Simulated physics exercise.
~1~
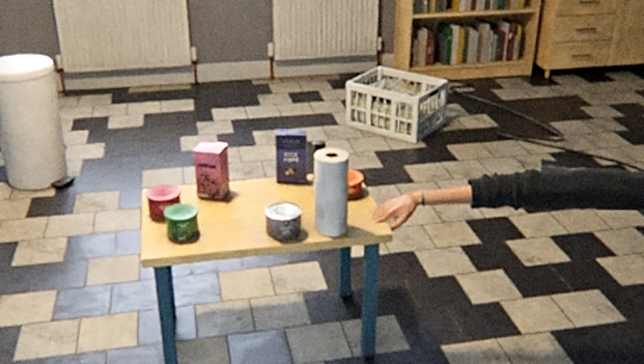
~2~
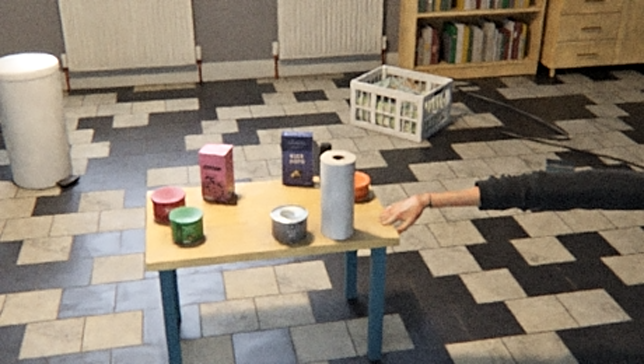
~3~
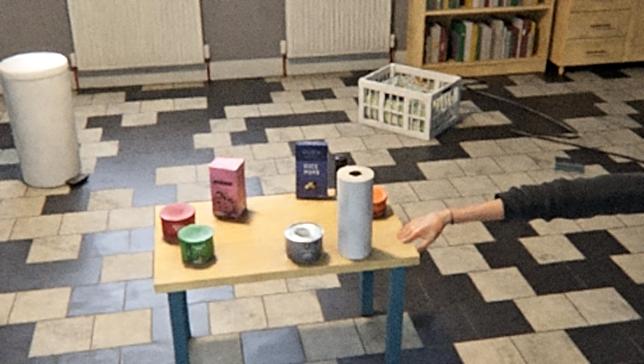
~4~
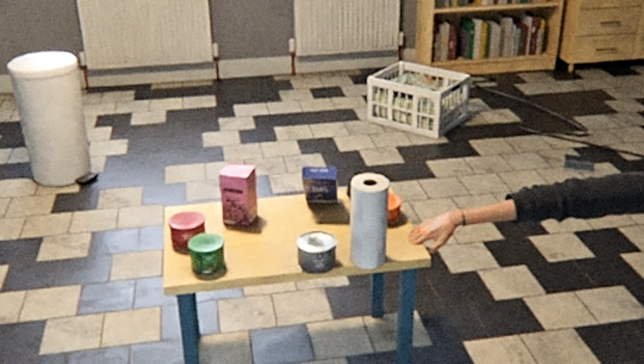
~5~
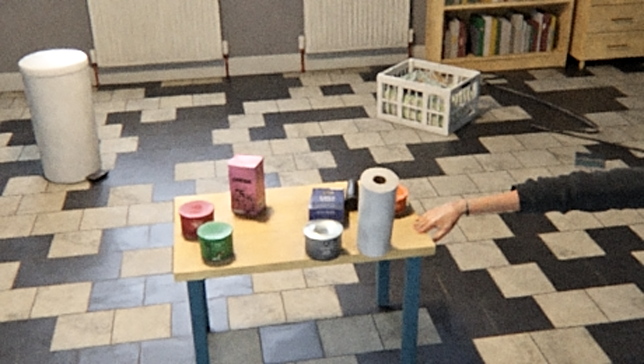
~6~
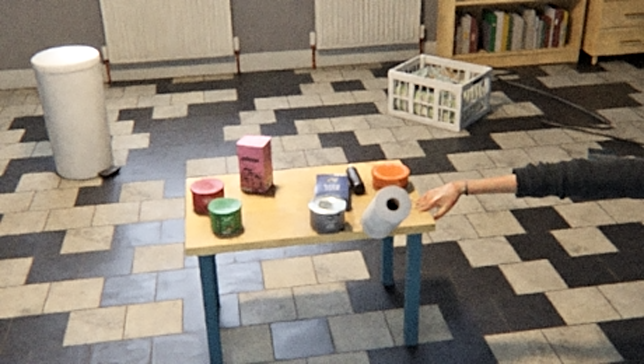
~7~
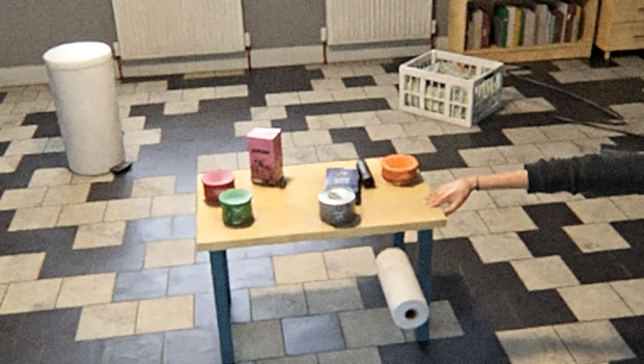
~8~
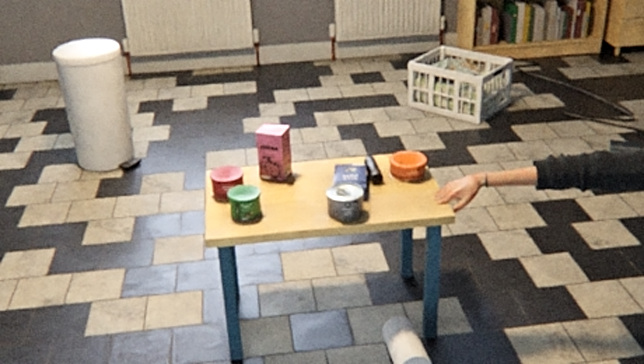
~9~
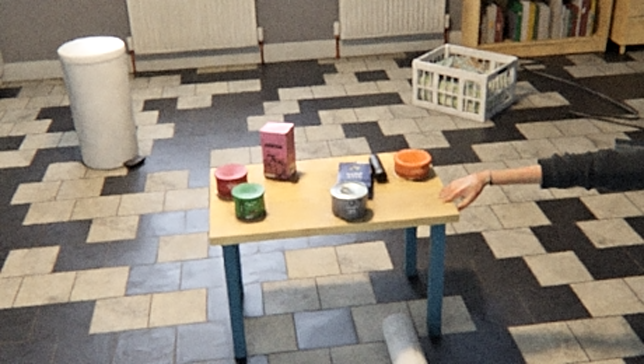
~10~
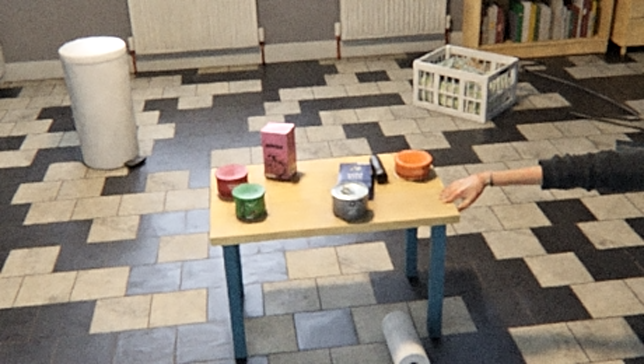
A small wooden table with tubs and packets on it jolted beside an outstretched hand, toppling the blue packet and a small black container, while the white roll tipped off the front edge and ended up lying on the tiled floor.
